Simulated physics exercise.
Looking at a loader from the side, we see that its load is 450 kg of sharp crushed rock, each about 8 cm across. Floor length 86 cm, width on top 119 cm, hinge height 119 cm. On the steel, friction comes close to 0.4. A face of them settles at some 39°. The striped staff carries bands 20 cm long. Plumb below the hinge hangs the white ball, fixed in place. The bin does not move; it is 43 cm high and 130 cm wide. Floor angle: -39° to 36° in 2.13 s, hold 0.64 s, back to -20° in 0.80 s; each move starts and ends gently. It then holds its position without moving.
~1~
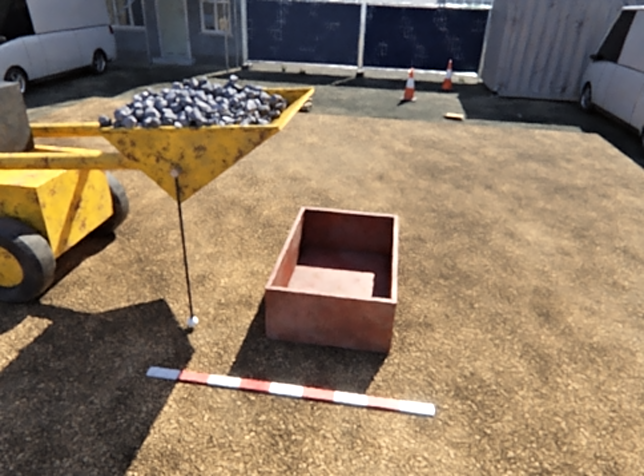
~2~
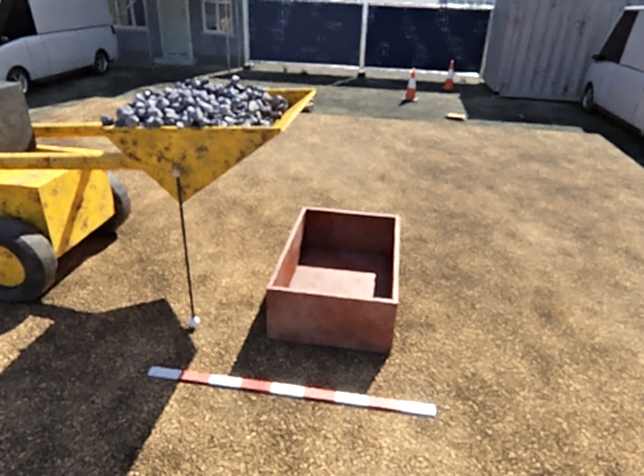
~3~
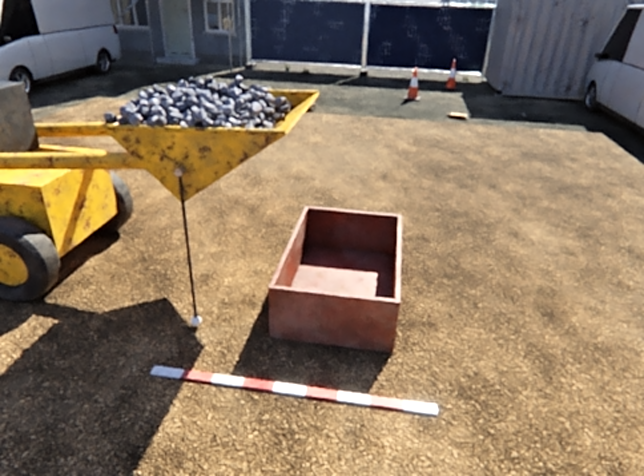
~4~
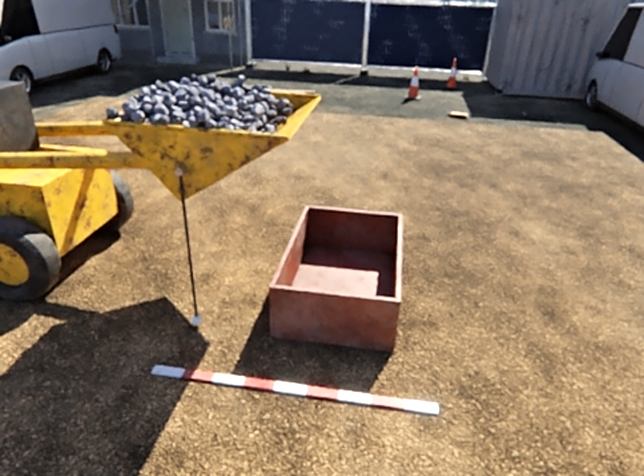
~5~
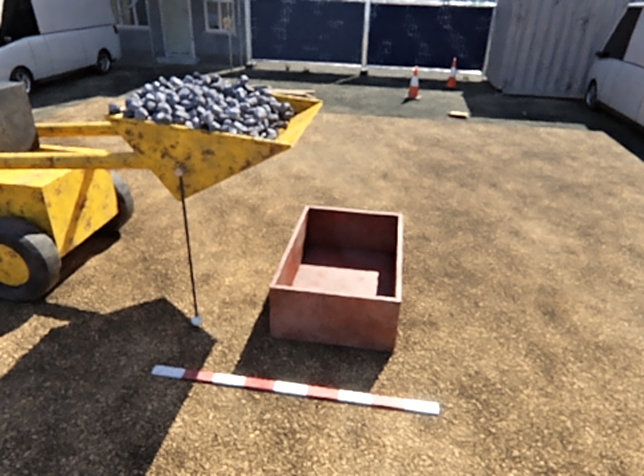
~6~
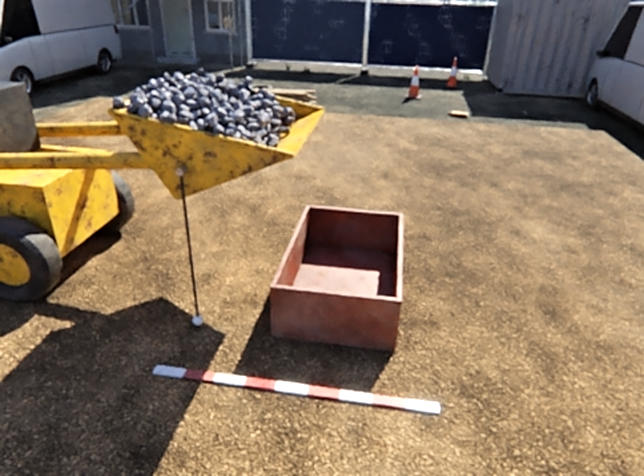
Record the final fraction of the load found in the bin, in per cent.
Final fraction: About 95 %.
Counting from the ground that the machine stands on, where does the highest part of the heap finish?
The top of the heap ends up around 50 cm above that ground.
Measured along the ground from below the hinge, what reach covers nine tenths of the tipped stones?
I'd say near 130 cm ahead of it.
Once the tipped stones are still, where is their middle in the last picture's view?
The stones end up centred near (333, 269).
A little later the floor is at 24°; 97 % in the bucket, 3 % in the bin; the foremost stones are at (314, 206).
Then the floor is at 36°; 34 % in the bucket, 5 % short of the bin, 59 % in the bin, 2 % beside or beyond the bin; the foremost stones are at (384, 280).
Later still the floor is at -20°; 0 % in the bucket, 1 % short of the bin, 97 % in the bin, 2 % beside or beyond the bin; the foremost stones are at (395, 294).
In the end the floor is at -20°; 0 % in the bucket, 1 % short of the bin, 97 % in the bin, 2 % beside or beyond the bin; the foremost stones are at (395, 294).
